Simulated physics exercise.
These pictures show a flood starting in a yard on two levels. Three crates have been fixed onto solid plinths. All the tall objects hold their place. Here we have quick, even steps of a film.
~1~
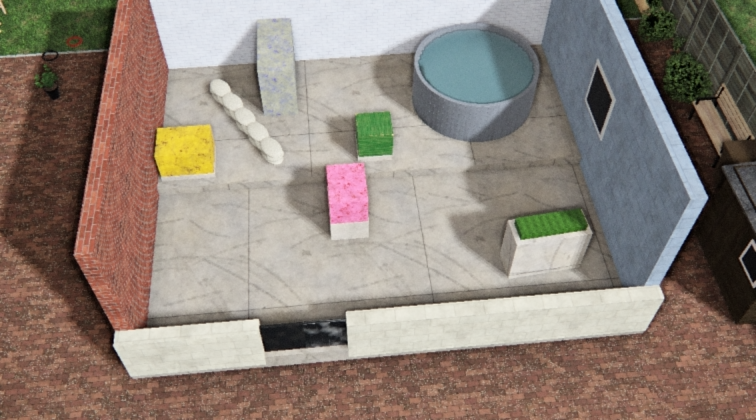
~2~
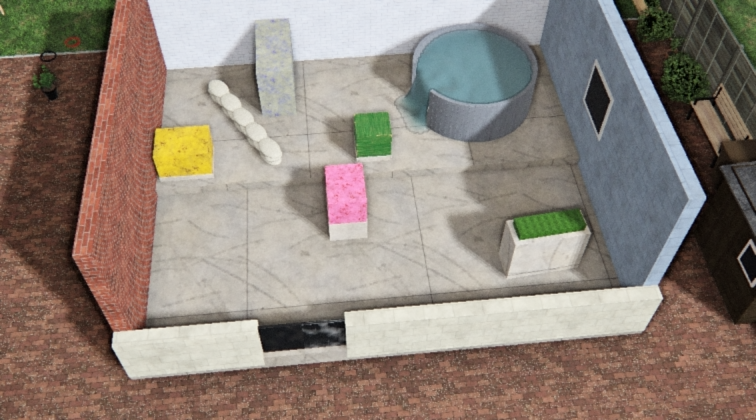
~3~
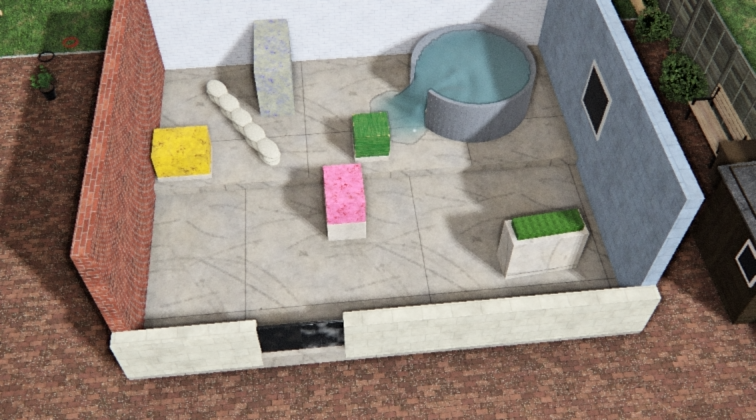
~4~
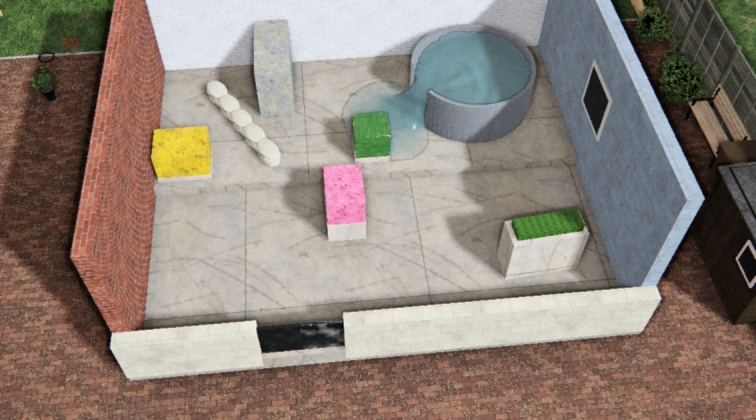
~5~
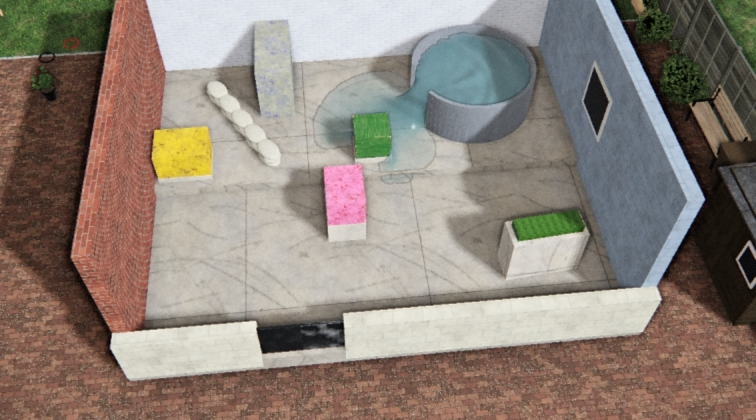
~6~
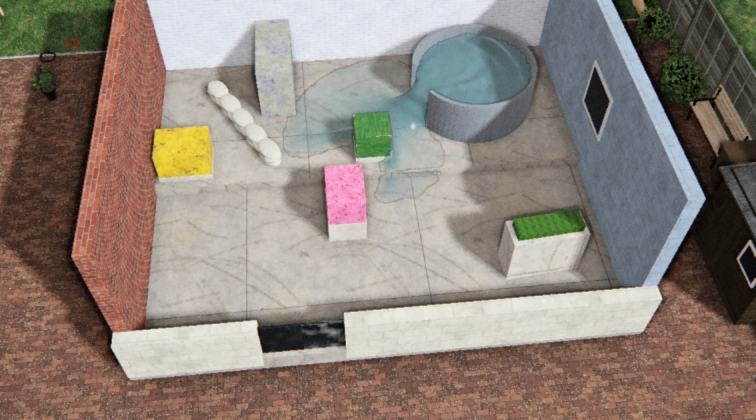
A walled yard paved in pale stone on two levels, between a red brick wall on the left and a blue one on the right, is seen from high above. A round grey pool stands at the back right, with green, pink and yellow blocks, a white knobbly row and a grass-topped box around. Water pours from the pool's left side, spreads around the green block, then runs over the step near the pink one.
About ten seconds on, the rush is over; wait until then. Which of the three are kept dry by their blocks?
Outcome: The yellow crate will come out wet; the green crate will come out wet; the pink crate will come out dry.
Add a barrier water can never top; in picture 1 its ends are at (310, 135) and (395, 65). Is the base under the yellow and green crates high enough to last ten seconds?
Going one at a time, I'd say the yellow crate is never reached, and the green crate is inundated.
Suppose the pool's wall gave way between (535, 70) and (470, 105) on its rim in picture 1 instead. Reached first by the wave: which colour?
The one in pink, by my reading.
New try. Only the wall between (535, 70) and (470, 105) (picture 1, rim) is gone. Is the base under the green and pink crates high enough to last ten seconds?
First the green crate: It is never reached; then the pink crate: It is never reached.
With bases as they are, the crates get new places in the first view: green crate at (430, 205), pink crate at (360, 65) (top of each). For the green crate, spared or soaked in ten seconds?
The green one is not reached.
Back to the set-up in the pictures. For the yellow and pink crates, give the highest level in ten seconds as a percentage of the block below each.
The first comes to 160 per cent and the second to 20 per cent.
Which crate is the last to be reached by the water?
Coming in last, the yellow-painted one.
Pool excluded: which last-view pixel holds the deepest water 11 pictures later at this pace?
I'd point to (257, 129).
A moment on, water covers 25 % of the floor; the yellow crate not reached, the green crate water round its plinth, the pink crate water round its plinth.
Next, water covers 50 % of the floor; the yellow crate water round its plinth, the green crate water round its plinth, the pink crate water round its plinth.
Then, water covers 70 % of the floor; the yellow crate water round its plinth, the green crate water round its plinth, the pink crate water round its plinth.
Later, water covers 80 % of the floor; the yellow crate water round its plinth, the green crate water round its plinth, the pink crate water round its plinth.
In the end, water covers 95 % of the floor; the yellow crate was topped, the green crate was topped, the pink crate stayed above the water.
